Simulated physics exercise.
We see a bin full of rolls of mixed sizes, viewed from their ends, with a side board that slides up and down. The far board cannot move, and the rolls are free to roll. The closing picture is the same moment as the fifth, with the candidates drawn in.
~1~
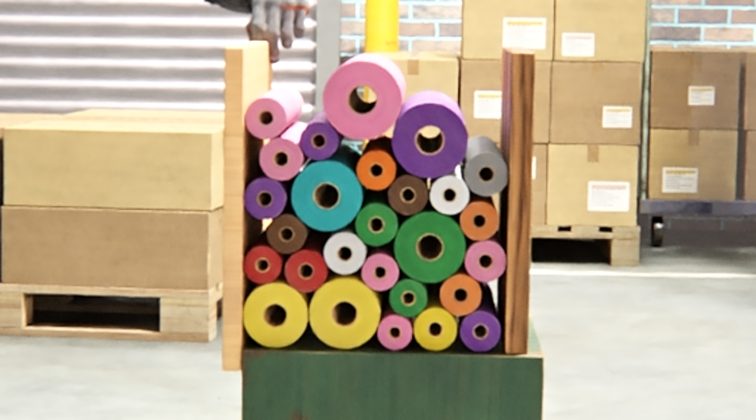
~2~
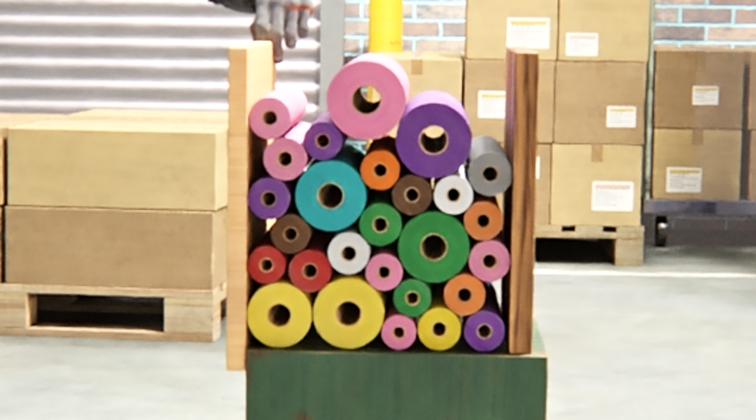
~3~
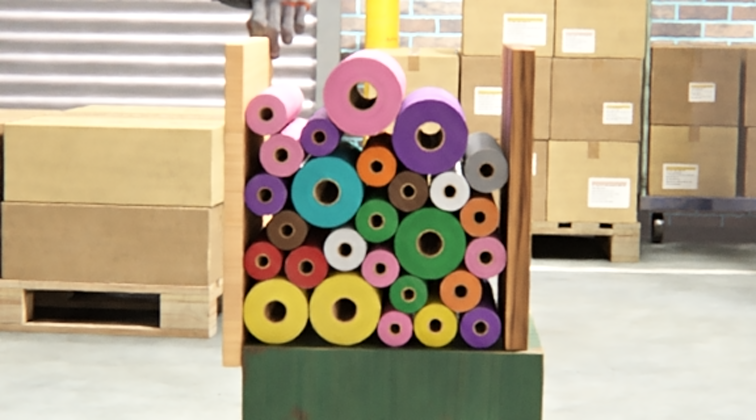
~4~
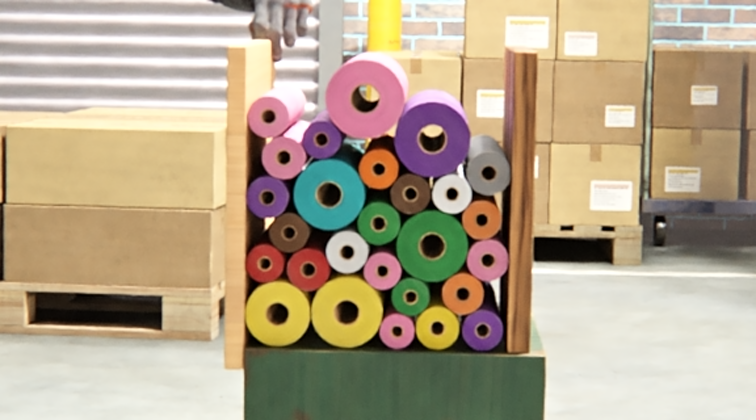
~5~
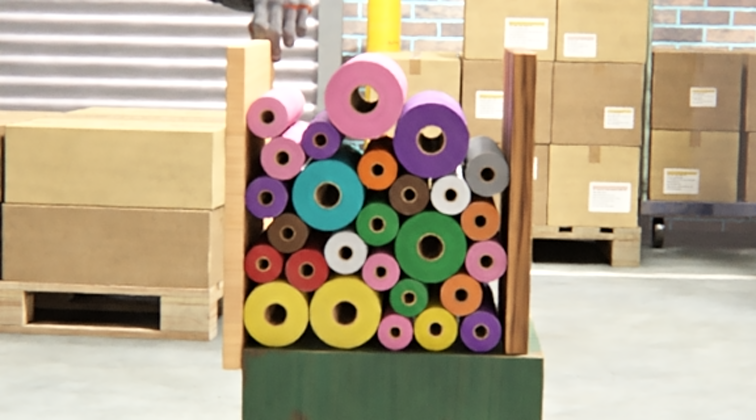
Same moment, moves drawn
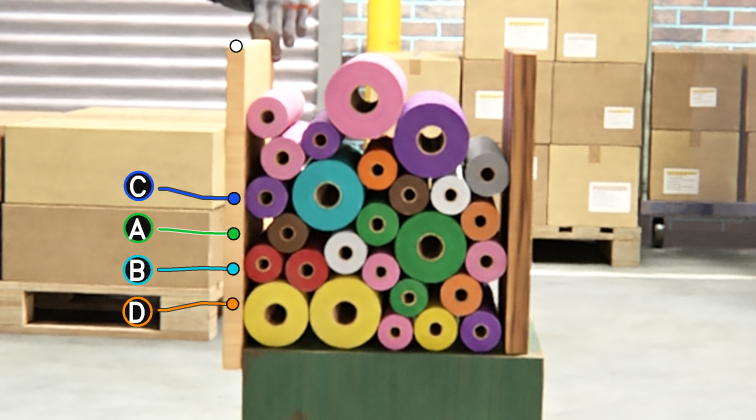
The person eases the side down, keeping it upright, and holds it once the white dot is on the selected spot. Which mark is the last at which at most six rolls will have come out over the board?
Down to B.
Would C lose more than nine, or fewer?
At C, fewer than nine.
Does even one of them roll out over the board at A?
At A: Yes.
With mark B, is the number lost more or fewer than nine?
Fewer than nine.
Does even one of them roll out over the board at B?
Yes.
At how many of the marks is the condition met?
The number is three.
On the marked copy, A at (234, 234); B at (233, 269); C at (234, 198); D at (233, 304); the white dot at (236, 46).
Following B. Soon after the start, top of the board (245, 161).
Later, top of the board (243, 268).
In the end, top of the board (243, 268), six out over the board.
As for the rest, A two out over the board; C two out over the board; D more than six out over the board.
